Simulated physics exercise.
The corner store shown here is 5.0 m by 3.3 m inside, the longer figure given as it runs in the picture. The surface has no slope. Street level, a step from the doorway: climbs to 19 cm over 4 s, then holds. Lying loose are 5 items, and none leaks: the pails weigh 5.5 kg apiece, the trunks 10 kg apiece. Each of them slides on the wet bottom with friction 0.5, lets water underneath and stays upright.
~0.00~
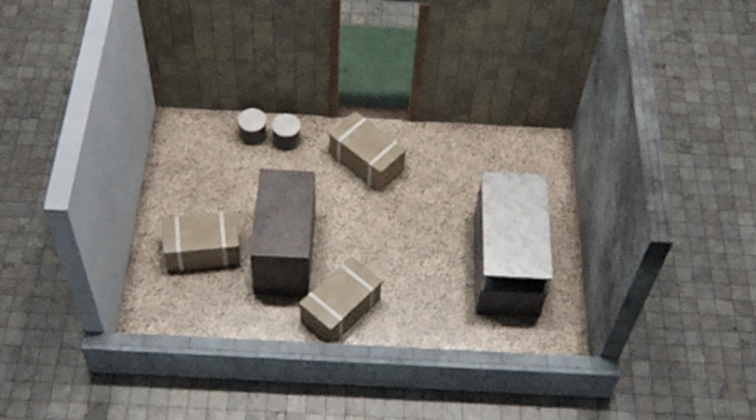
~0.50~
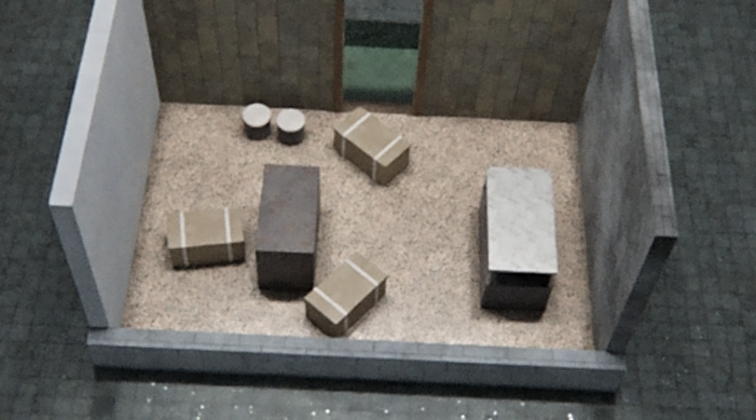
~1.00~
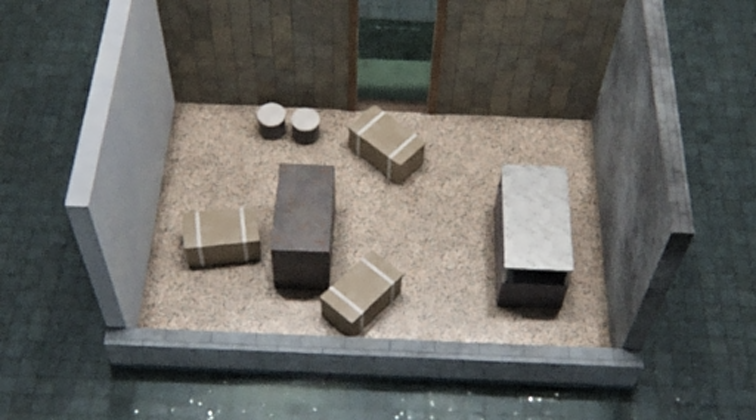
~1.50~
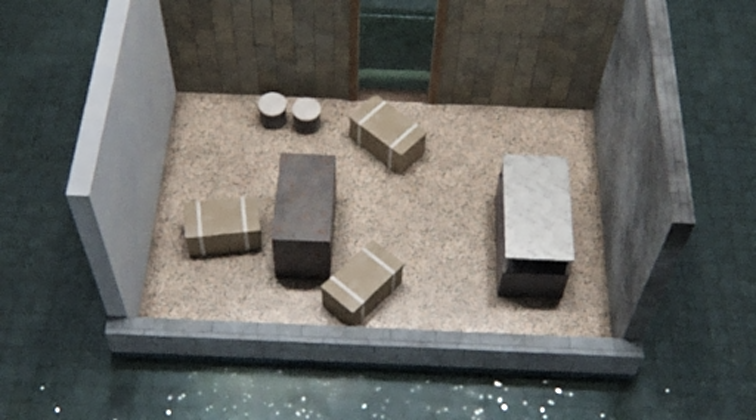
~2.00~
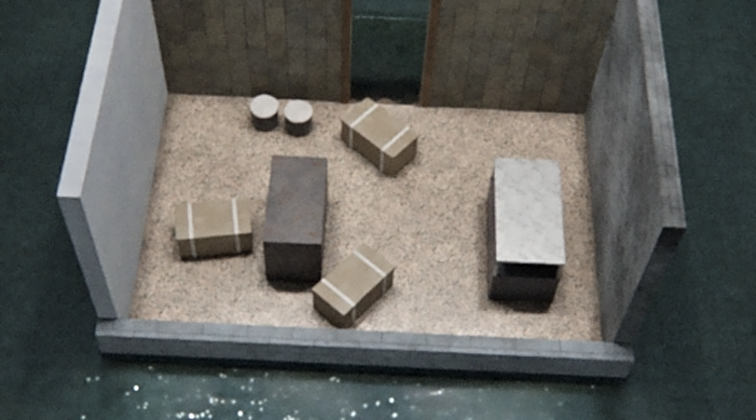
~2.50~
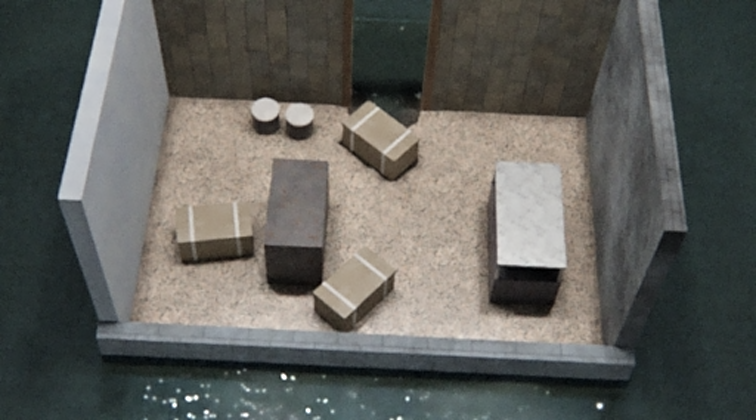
Dark water spreads over the grey paving around a roofless, walled room seen from high above, glinting along the front and showing in the doorway at the back. On the speckled tan floor sit three strapped brown boxes, two small pale-topped tubs at the back left, a dark block left of centre and a pale-topped one at right. The camera sways slightly, while the objects stay put.
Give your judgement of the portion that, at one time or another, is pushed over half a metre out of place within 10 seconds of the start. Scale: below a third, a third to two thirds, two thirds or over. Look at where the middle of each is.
It will be a medium share, a third through two thirds.
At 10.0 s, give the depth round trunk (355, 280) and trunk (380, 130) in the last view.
Depths: Near 4 cm, then near 8 cm.
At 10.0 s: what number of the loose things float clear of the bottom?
The count is 1.
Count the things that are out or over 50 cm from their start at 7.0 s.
It comes to 1.
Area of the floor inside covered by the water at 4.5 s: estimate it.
Flooded: Near 5.5 m2.
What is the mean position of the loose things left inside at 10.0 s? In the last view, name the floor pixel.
Somewhere near (301, 222).
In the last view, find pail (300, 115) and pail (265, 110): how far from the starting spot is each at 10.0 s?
0 cm, 0 cm.
After 3.5 s 0 of 5 are over 50 cm from their spots; 0 afloat.
After 4.5 s 1 of 5 are over 50 cm from their spots; 0 afloat.
After 7.0 s 1 of 5 are over 50 cm from their spots; 2 afloat.
After 10.0 s 2 of 5 are over 50 cm from their spots, and 2 have been at some point; 1 afloat.
